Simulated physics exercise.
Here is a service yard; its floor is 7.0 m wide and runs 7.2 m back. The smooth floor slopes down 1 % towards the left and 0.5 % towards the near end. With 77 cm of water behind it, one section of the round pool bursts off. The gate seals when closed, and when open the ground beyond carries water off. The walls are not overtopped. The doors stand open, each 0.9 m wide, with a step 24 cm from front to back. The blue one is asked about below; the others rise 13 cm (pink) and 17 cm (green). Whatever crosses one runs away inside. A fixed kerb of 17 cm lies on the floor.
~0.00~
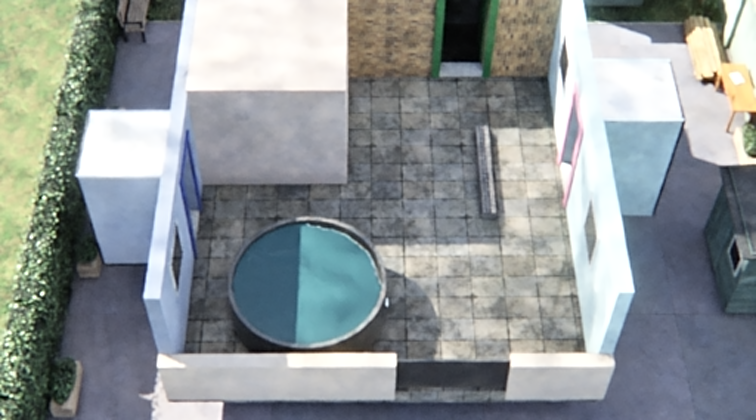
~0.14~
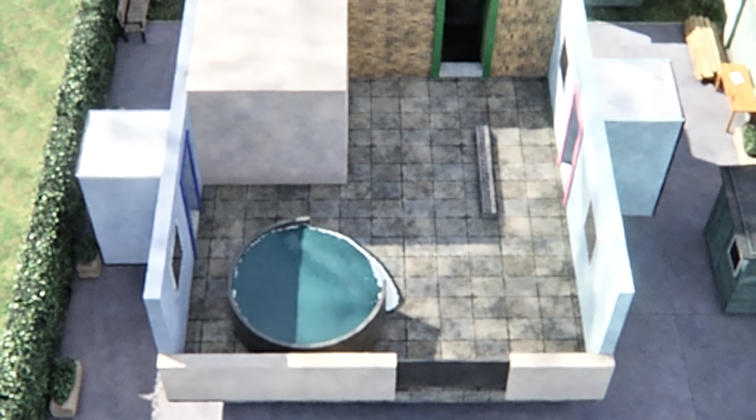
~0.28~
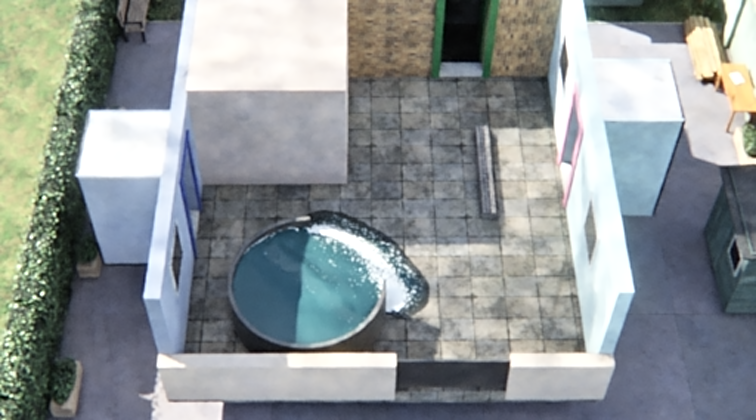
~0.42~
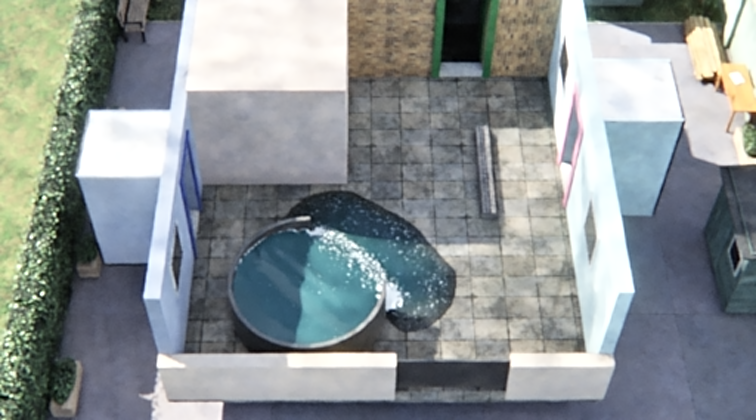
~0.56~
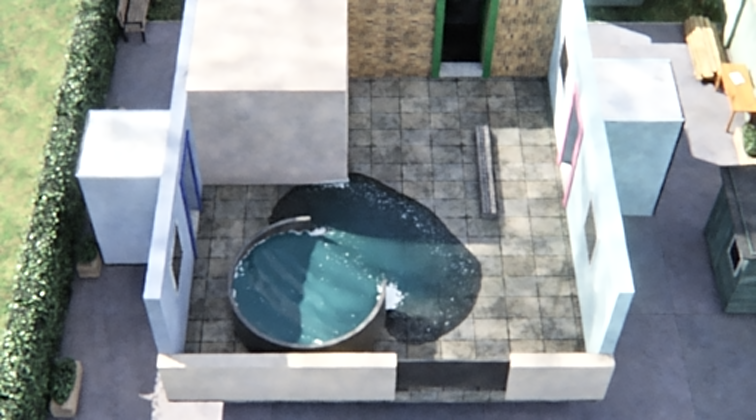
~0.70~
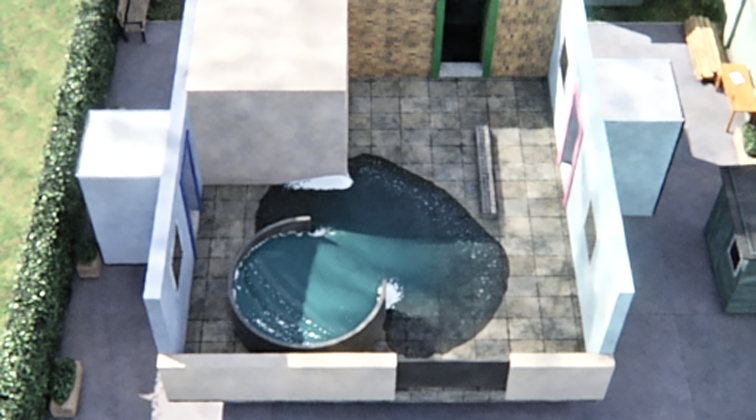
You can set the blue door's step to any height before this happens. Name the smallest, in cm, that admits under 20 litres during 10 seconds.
At least 7 cm or so.
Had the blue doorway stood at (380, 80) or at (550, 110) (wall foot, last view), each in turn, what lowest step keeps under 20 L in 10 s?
Roughly 19 and 18 cm.
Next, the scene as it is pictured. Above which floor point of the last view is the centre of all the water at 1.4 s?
At about (351, 271).
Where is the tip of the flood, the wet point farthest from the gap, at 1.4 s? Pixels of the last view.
Around (422, 89).
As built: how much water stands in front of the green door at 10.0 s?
About 8.0 cm.
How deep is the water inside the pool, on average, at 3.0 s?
About 24 cm.
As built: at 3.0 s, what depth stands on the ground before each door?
Depths in cm: Pink 17, green 35, blue 8.
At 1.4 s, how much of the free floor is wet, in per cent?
About 55 per cent.
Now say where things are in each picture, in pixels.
The first frame shows still water, 77 cm deep, in the round pool at (308, 282); the blue door at (191, 199) is dry.
In the second frame, water pours out on the far side and has run 0.3 m, to (398, 297); about 8 cm deep outside, 77 cm at the back.
In the third frame, water pours out on the far side and has run 0.8 m, to (424, 286); about 11 cm deep outside, 77 cm at the back.
In the fourth frame, the front is at (450, 272), 1.4 m from the gap on the far side; 4.3 m2 of floor is wet, 77 cm left at the back.
In the fifth frame, the front is at (475, 263), 1.9 m from the gap on the far side; 7.1 m2 of floor is wet, 77 cm left at the back.
In the sixth frame, the gap is on the far side, the front 2.4 m out at (500, 250); the back of the round pool holds 73 cm; 1.4 m in a straight line remain to the blue door at (191, 199).
After 1.4 s water covers 55 % of the floor, deepest (32 cm) near (361, 259); it has not reached the blue door.
After 3.0 s water covers 80 % of the floor, deepest (43 cm) near (542, 82); 8 cm at the blue door, 0 litres in over its 11 cm step.
After 10.0 s water covers 95 % of the floor, deepest (26 cm) near (340, 370); 7 cm at the blue door, 4 litres in over its 11 cm step.
At the blue door as built, the water arrived by 2.0 s and peaked near 15 cm at 8.2 s.
Run again over the same 10 s with other heights there, 26 litres in over 6.5 cm, 9 litres over 9 cm. The limit of 20 litres is kept from about 7 cm up.
